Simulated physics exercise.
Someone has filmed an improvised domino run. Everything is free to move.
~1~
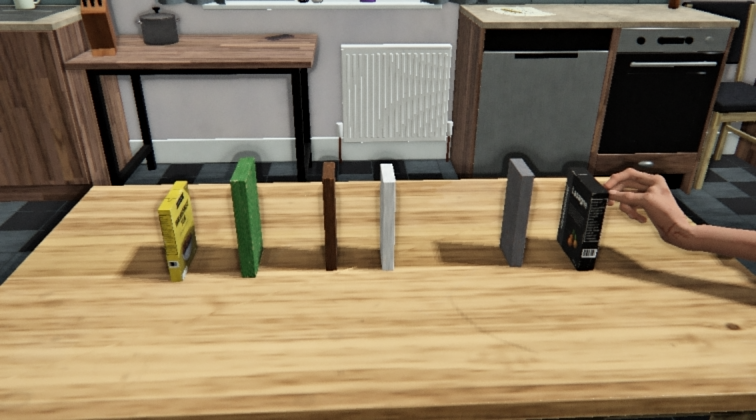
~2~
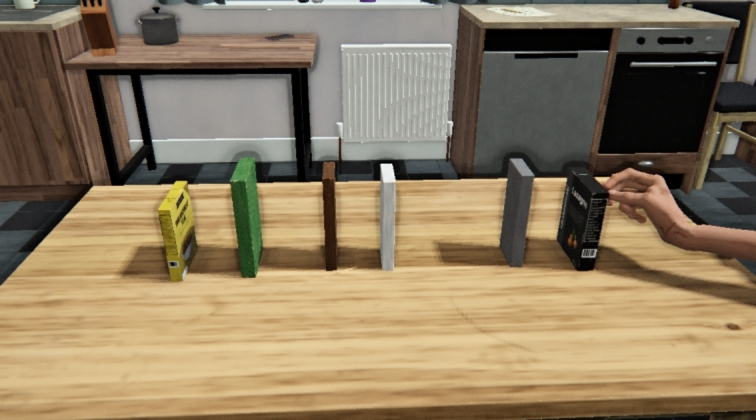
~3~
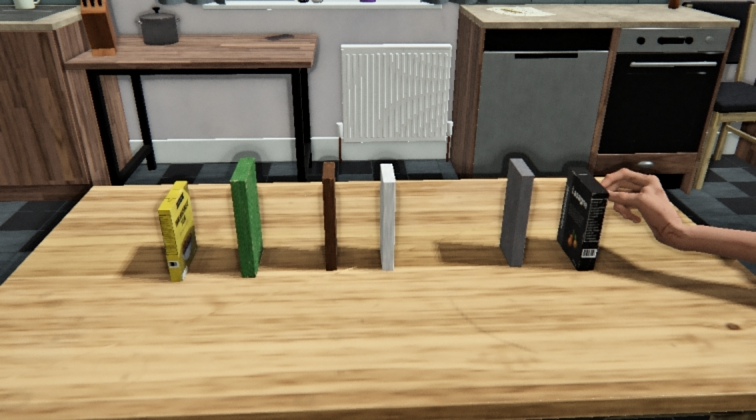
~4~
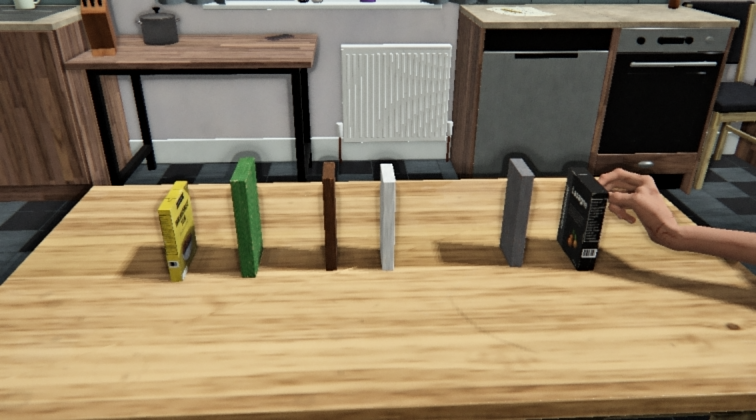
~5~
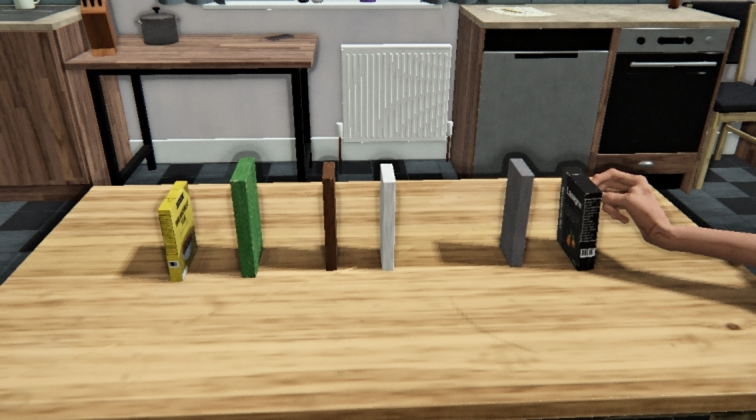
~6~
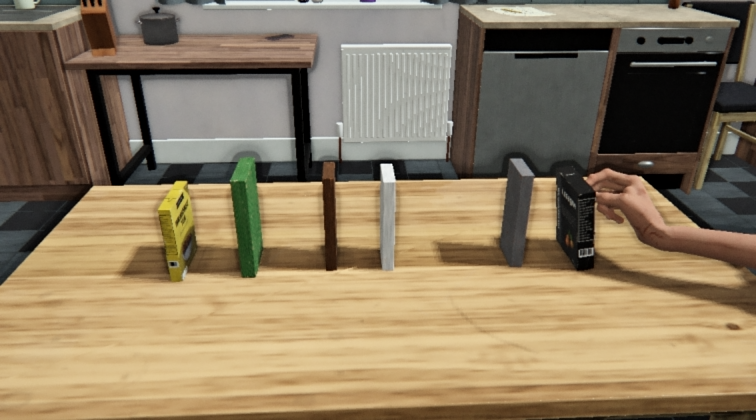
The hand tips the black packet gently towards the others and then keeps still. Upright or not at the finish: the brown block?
The brown block stays upright.
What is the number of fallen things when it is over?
In all, 2.
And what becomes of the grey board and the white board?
The grey board falls over; the white board is still upright.
Then, 0.50 s after the last picture, black packet 56° over; grey board tipped 23° from how it was.
Then, 0.70 s after the last picture, black packet 78° over; grey board on its side.
At rest, tipped over on the table, grey board; the other 3 in place. Seen from the same camera at the end, brown block near (331, 217).
